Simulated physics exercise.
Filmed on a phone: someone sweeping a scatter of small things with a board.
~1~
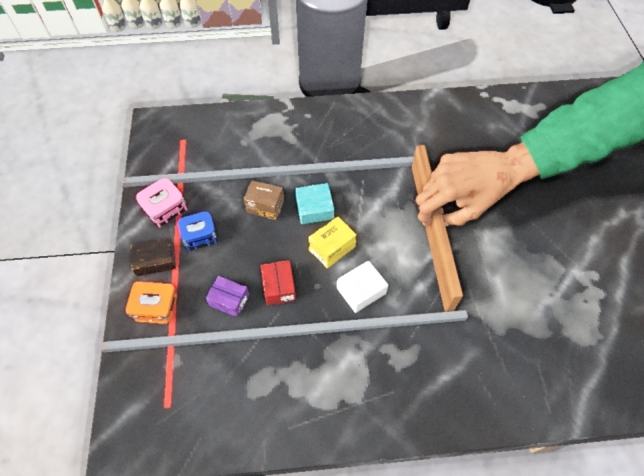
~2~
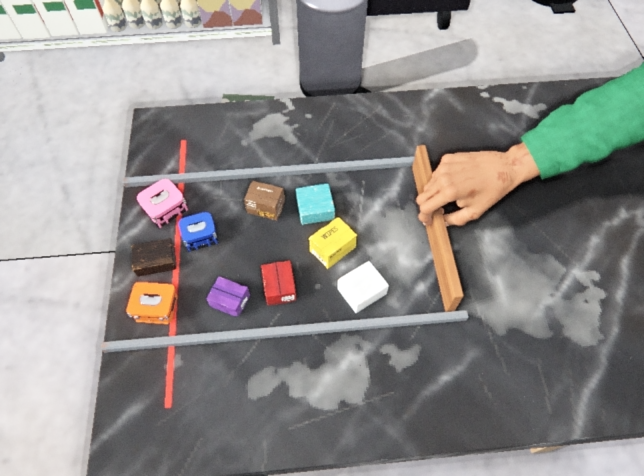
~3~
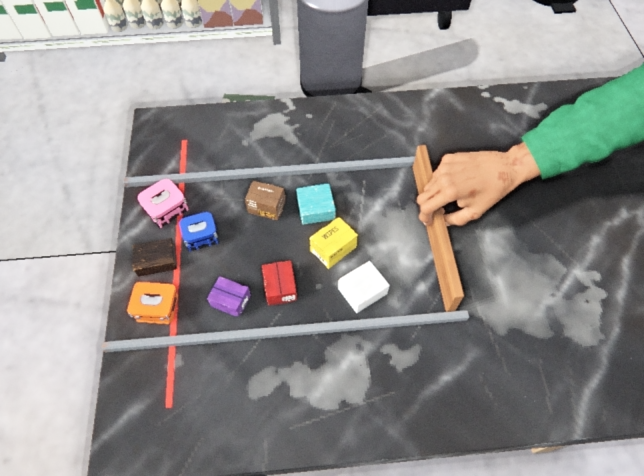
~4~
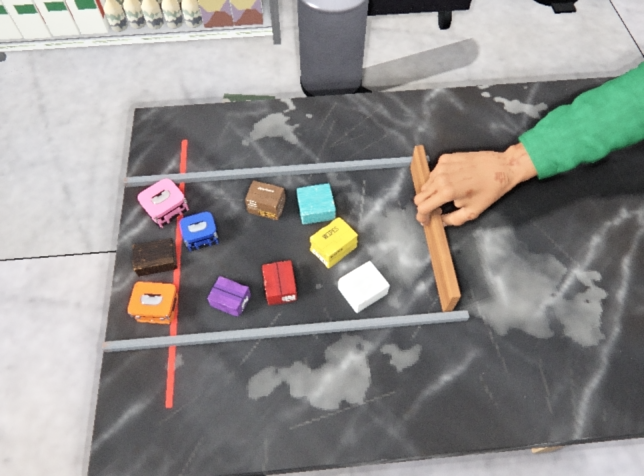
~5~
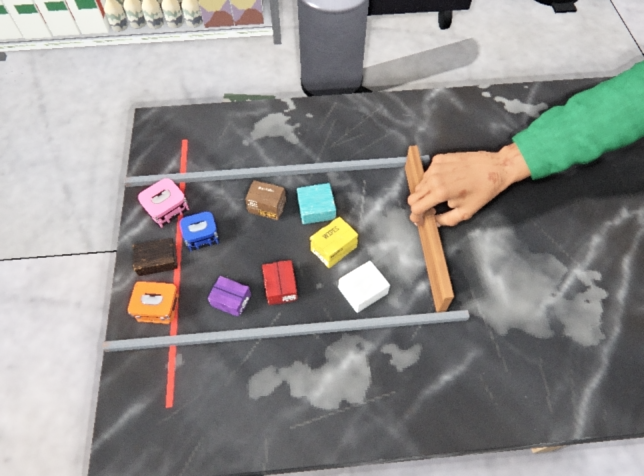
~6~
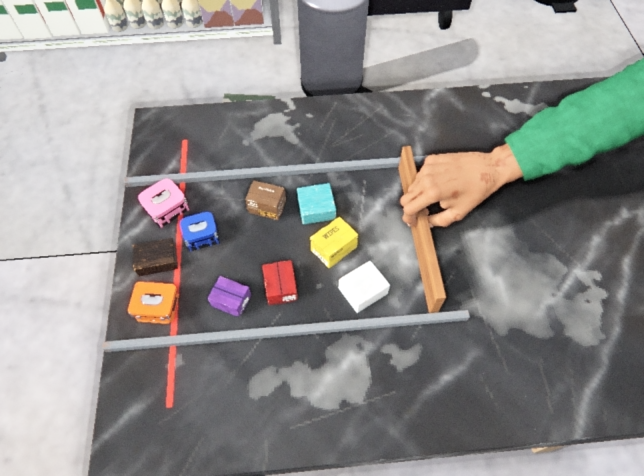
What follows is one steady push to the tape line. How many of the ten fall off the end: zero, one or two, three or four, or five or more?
In the end the number that fall off is three or four.
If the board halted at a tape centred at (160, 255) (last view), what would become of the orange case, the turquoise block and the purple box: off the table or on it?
The orange case tumbles off, the turquoise block survives, the purple box goes over.
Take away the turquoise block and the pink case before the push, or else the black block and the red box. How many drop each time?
The counts: 2 and 2.
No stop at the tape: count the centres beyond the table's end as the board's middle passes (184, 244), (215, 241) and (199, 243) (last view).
Past the end: 3, 1 and 2.
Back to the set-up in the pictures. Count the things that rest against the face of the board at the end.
In contact: 3.
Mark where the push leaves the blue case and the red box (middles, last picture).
About (126, 235), and the other about (117, 313).
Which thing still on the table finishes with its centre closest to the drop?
It is the black block.
Early on, none off yet; black block at rest near (155, 257); orange case at rest near (155, 303); pink case at rest near (164, 203).
A while later, none off yet; black block at rest near (154, 258); orange case travelled about its own width near (129, 305); pink case moving near (156, 203).
Finally, the number that fall off is three or four; lost, purple box, pink case and orange case.
